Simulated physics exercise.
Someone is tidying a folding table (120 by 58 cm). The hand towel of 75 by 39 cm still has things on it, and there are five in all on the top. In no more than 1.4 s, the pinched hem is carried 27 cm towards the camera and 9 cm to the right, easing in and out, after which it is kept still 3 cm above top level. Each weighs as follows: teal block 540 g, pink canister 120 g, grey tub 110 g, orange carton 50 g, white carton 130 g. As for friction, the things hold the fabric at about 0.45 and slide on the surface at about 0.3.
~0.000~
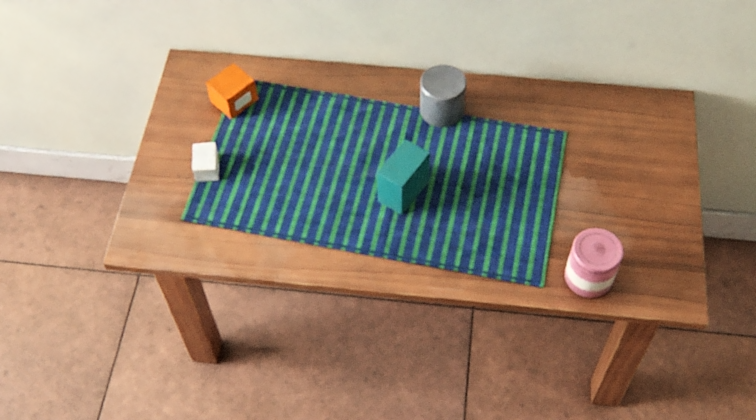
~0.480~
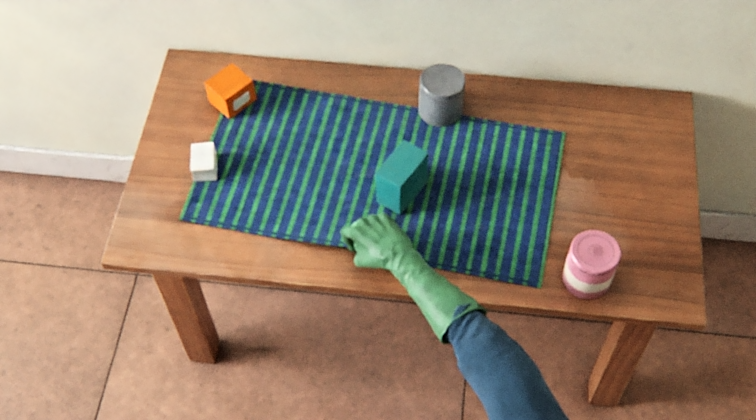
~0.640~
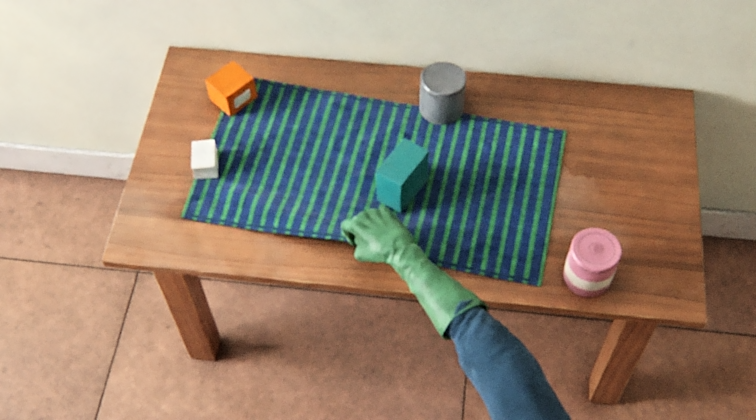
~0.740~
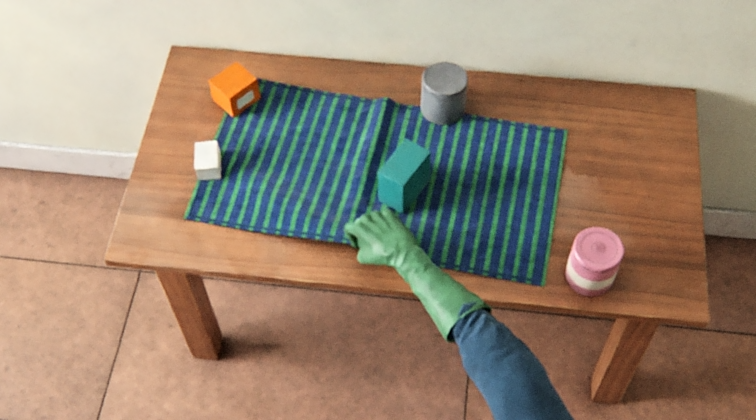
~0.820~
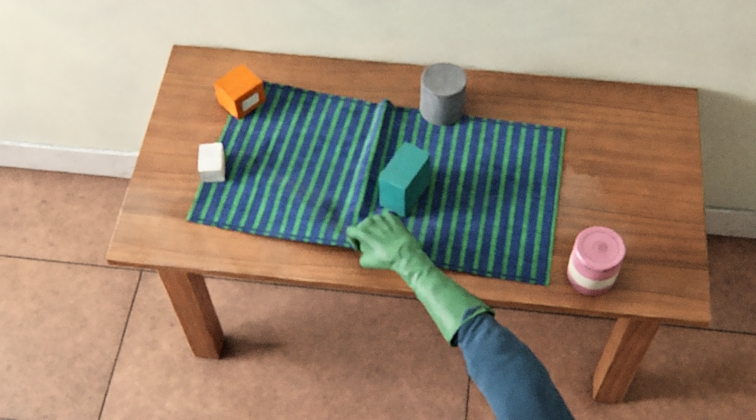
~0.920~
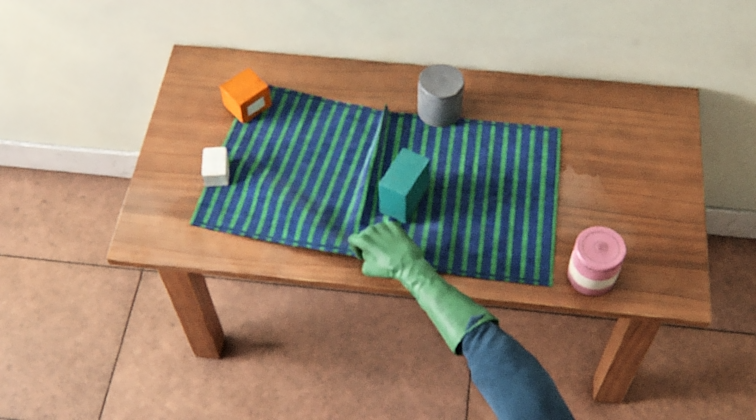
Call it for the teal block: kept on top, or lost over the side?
Lost over the side.
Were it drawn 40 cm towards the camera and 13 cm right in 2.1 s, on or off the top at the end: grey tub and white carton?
Result - grey tub: Still on top, white carton: Gone.
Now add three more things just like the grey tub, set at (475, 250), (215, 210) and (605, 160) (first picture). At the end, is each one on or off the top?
So it goes: The first one ends up off, the next ends up off, the last is still up there.
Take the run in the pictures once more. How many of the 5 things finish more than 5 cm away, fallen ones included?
So we're at 3.
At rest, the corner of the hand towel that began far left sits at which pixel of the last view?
In the final picture it's somewhere around (353, 194).
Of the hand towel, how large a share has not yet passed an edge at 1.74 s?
Roughly 70% of it.
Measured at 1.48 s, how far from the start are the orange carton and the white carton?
Roughly orange carton 20 cm and white carton 15 cm.
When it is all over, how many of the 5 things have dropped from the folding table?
Count recorded: 1.
By 1.2 s, 95 % of the hand towel is still over the top; teal block 10 cm off its start, orange carton 11 cm off its start, white carton 9 cm off its start.
By 1.5 s, 80 % of the hand towel is still over the top; teal block 18 cm off its start, orange carton 19 cm off its start, white carton 17 cm off its start.
By 1.7 s, 70 % of the hand towel is still over the top; teal block 24 cm off its start at (406, 266), orange carton 26 cm off its start at (290, 159), white carton 23 cm off its start at (246, 236).
By 2.0 s, 30 % of the hand towel is still over the top; teal block over the edge, orange carton 33 cm off its start, white carton 27 cm off its start.
By 3.6 s, 15 % of the hand towel is still over the top; teal block over the edge, orange carton 38 cm off its start at (325, 201), white carton 28 cm off its start at (257, 257), grey tub 5 cm off its start at (430, 90).
